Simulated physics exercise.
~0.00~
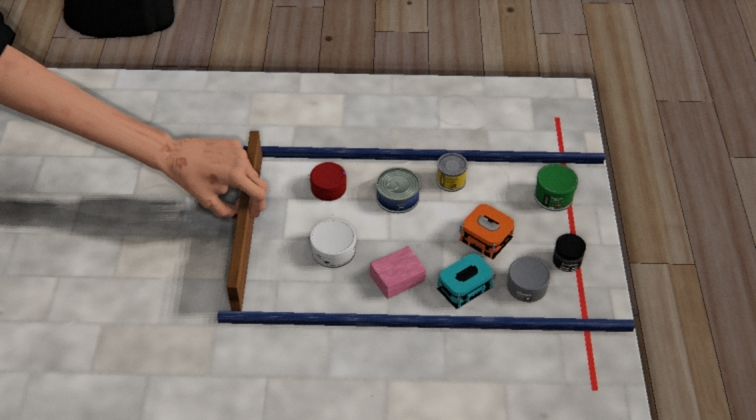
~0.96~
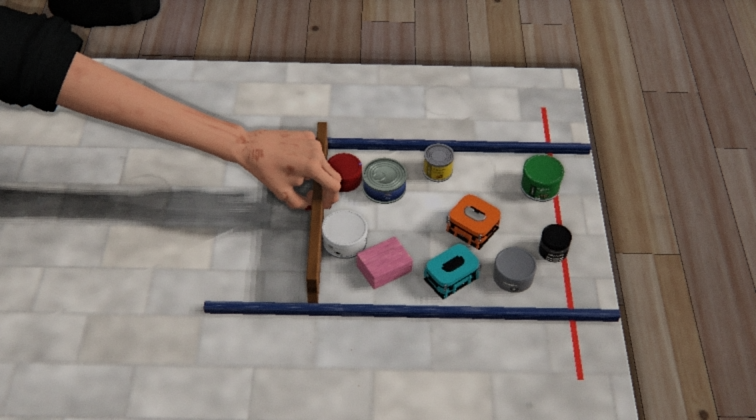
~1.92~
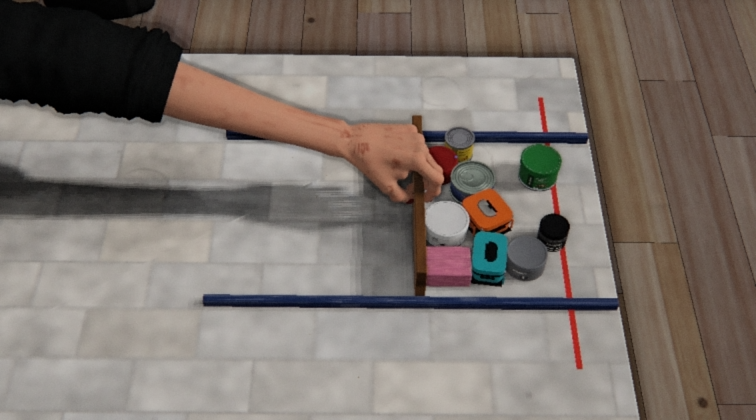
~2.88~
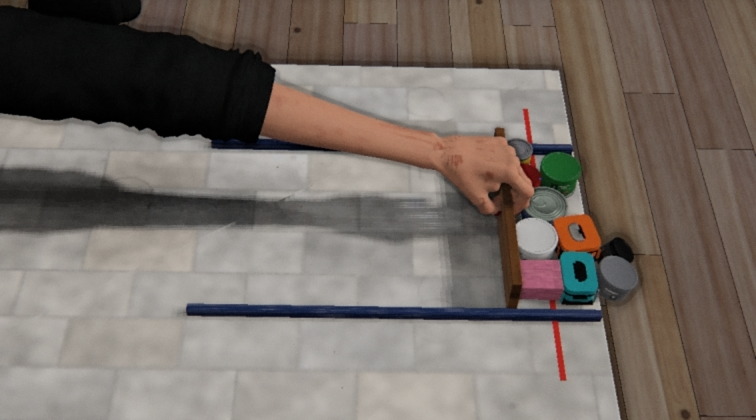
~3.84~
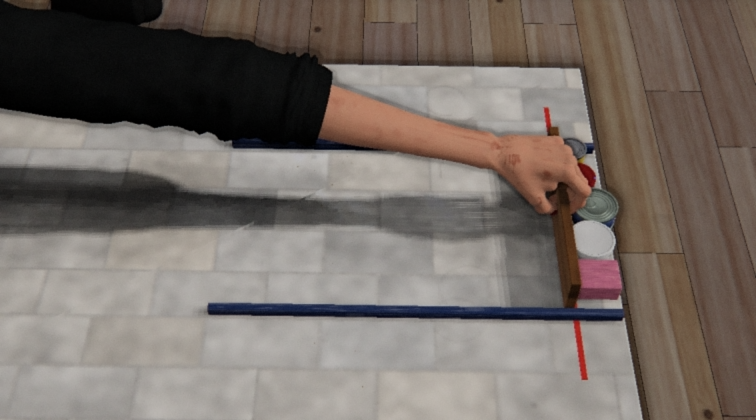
A hand in a black sleeve grips an upright wooden board on a pale tiled surface with a wooden floor beyond, seen from above by a slightly swaying camera. Between two blue rails sit scattered tins, tubs and cases in red, white, green, black, grey, orange and turquoise, with a pink block, near a red strip at the right. The hand pushes the board rightward, gathering them into a tight cluster. The grey and black tubs are driven past the edge first. Finally the board stops by the strip; the turquoise and orange cases and green pot are gone too, while the others remain crowded at the rim.
